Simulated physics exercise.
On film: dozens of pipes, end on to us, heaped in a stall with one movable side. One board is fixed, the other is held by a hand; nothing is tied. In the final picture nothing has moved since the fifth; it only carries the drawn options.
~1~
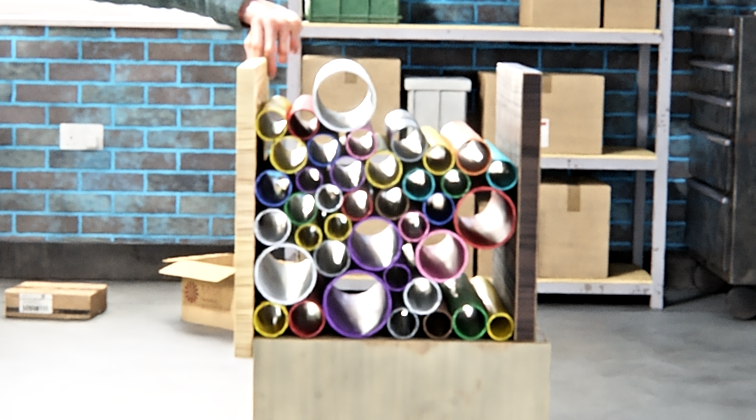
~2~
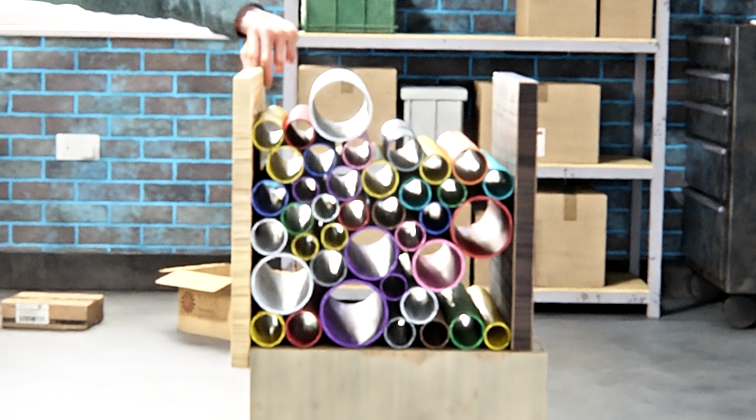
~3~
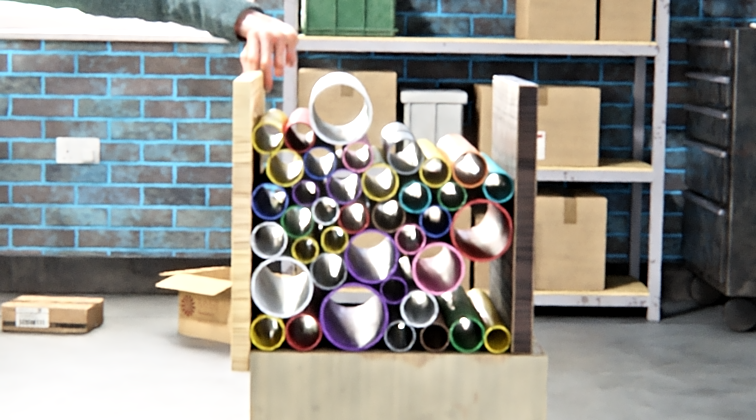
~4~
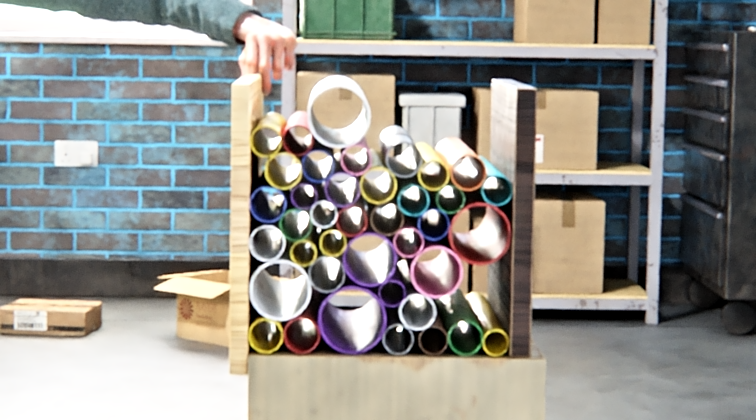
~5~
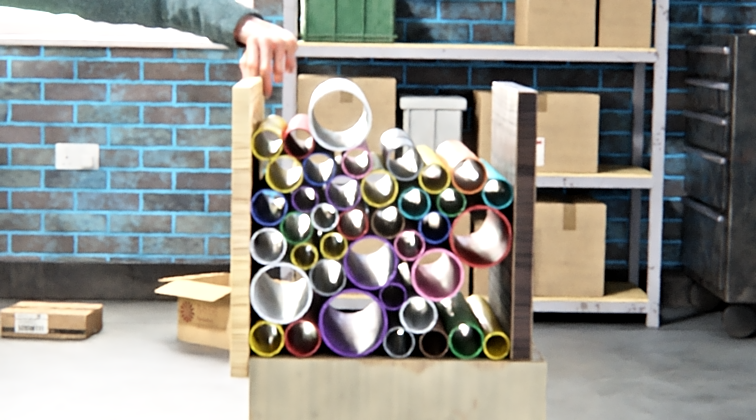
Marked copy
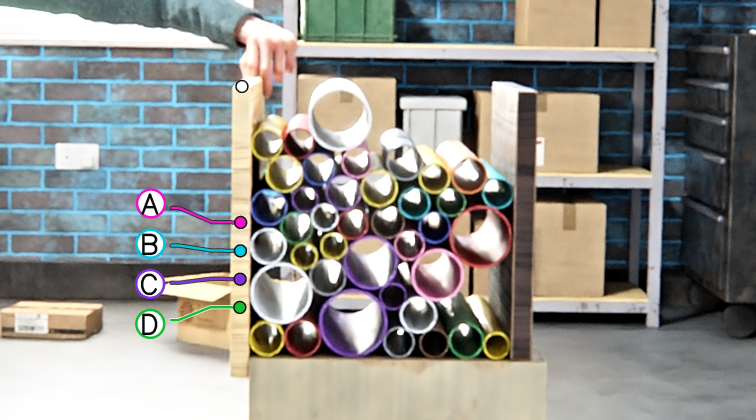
A hand resting atop the left board of a stall heaped with colourful pipes, the stack staying almost still throughout.
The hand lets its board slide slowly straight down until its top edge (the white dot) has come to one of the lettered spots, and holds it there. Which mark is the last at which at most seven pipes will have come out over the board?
Mark B is as low as it can go.
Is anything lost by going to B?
Yes.
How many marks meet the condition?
Two of the four.
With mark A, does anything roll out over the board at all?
At A: Yes.
On the marked copy, A at (240, 222); B at (240, 251); C at (240, 279); D at (240, 307); the white dot at (242, 86).
Following B. Soon after the start, top of the board (251, 160).
Later, top of the board (250, 243).
In the end, top of the board (250, 250), six out over the board.
As for the rest, A two out over the board; C more than seven out over the board; D more than seven out over the board.
